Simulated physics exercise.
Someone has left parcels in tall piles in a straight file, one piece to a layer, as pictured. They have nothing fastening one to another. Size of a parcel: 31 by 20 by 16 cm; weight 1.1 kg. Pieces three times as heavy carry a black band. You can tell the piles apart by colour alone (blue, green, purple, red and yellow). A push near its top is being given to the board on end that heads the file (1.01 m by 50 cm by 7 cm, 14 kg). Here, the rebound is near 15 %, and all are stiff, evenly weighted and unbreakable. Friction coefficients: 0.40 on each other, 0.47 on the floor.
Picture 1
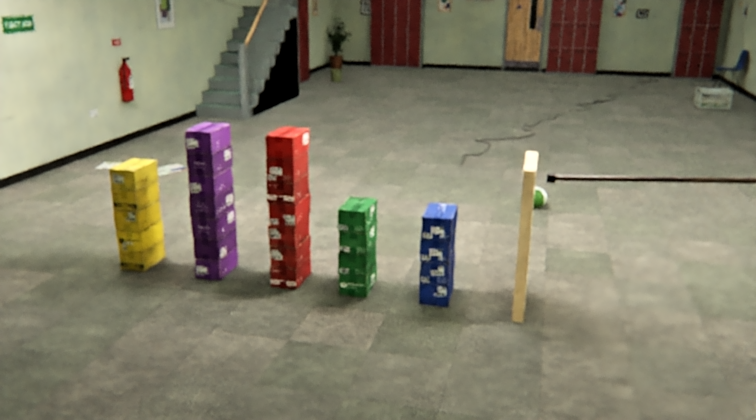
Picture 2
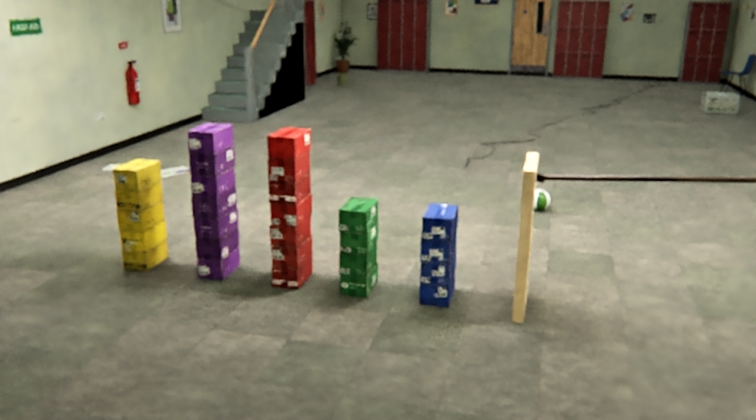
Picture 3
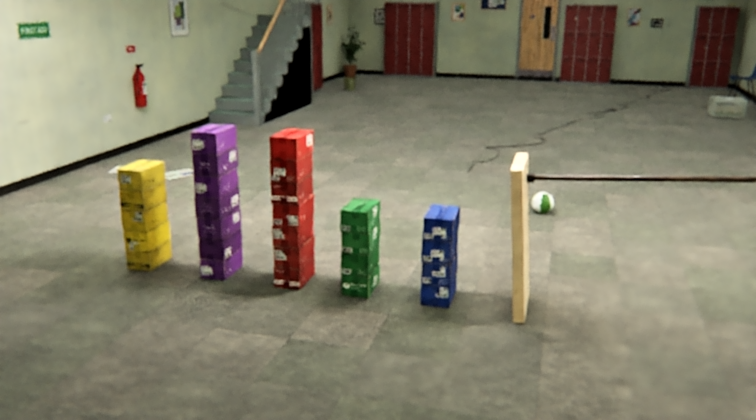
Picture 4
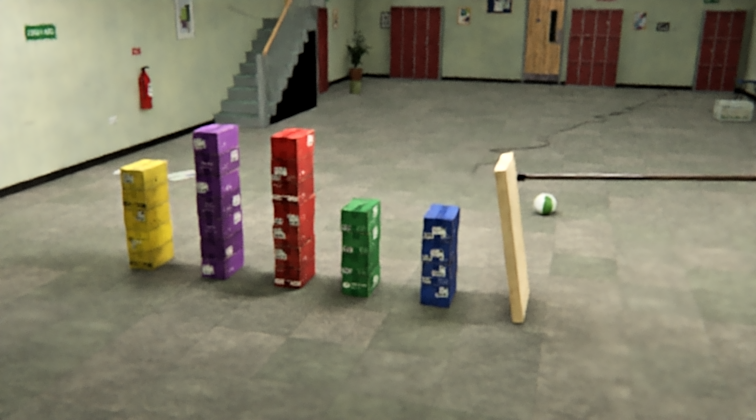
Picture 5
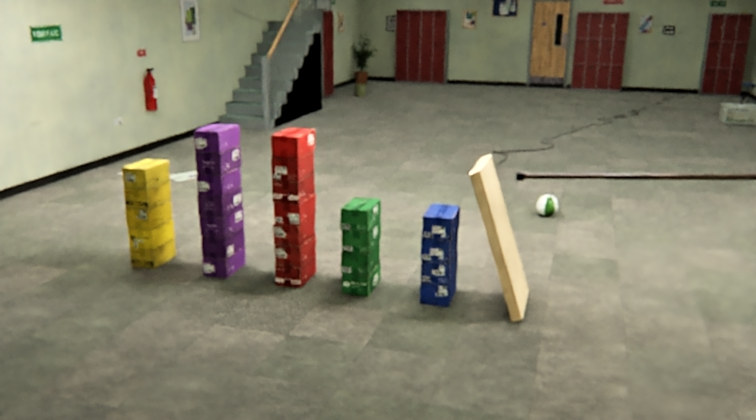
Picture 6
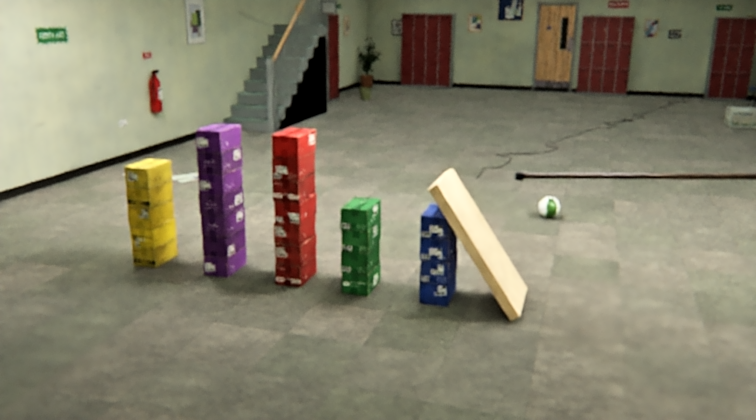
A staircase rises at the back left of a wide hall with grey flooring and red doors, seen from slightly above as the view drifts a little. Yellow, purple, red, green and blue stacks of parcels stand in a row from left to right, with an upright pale board at the right end and a ball behind. A dark pole moves left against the board's upper part and halts, while the board tilts left to the blue stack.
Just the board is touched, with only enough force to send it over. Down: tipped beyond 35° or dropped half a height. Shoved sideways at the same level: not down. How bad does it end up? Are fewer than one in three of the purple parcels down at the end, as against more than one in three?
No, more than one in three are down.
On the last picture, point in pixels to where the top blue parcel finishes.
Its centre ends up near pixel (350, 252) in the last picture.
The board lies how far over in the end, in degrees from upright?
70°, roughly.
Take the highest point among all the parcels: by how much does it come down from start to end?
64 cm.
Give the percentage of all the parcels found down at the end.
Something near 95 percent.
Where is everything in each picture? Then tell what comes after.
In the first picture (pixels give the middle of a visible side; the camera moves round a little), pole end (552, 179) 7 cm short, board 0° from upright; top purple parcel (198, 143); top green parcel (352, 222); none of the others has stirred.
The second picture shows pole end (541, 179) 4 mm short, board 0° from upright; top purple parcel (200, 143).
The third picture shows pole end (531, 179) 6 cm in, board 5° from upright; top purple parcel (204, 143); none of the others has stirred.
The fourth picture shows pole end (522, 178) 12 cm in, stopped, board 10° from upright; top purple parcel (205, 143); none of the others has stirred.
The fifth picture shows pole end (521, 177) 12 cm in, stopped, board 19° from upright; top purple parcel (207, 142); none of the others has stirred.
The sixth picture shows pole end (520, 177) 12 cm in, stopped, board 35° from upright; top purple parcel (208, 142); top blue parcel (435, 228); none of the others has stirred.
Then, 0.37 s past the last view, board 66° from upright; none of the 7 purple parcels down (4 of 27 in all colours); top purple parcel unmoved; top green parcel 8° from how it stood.
Then, 1.51 s past the last view, board 70° from upright; none of the 7 purple parcels down (8 of 27 in all colours); top purple parcel 9° from how it stood; top blue parcel 27° from how it stood, 28 cm lower.
Then, 2.05 s past the last view, board 70° from upright; 7 of the 7 purple parcels down (21 of 27 in all colours); top purple parcel 17° from how it stood, 17 cm lower; top green parcel 53° from how it stood, 22 cm lower.
Then, 2.47 s past the last view, board 70° from upright; 7 of the 7 purple parcels down (25 of 27 in all colours); top purple parcel 7° from how it stood, 72 cm lower; top yellow parcel on its side.
In the end, board 70° from upright; 7 of the 7 purple parcels down (25 of 27 in all colours); top purple parcel on its side; top yellow parcel upside down. That is 100 per cent. From the last view, middles, top yellow parcel near (22, 234).
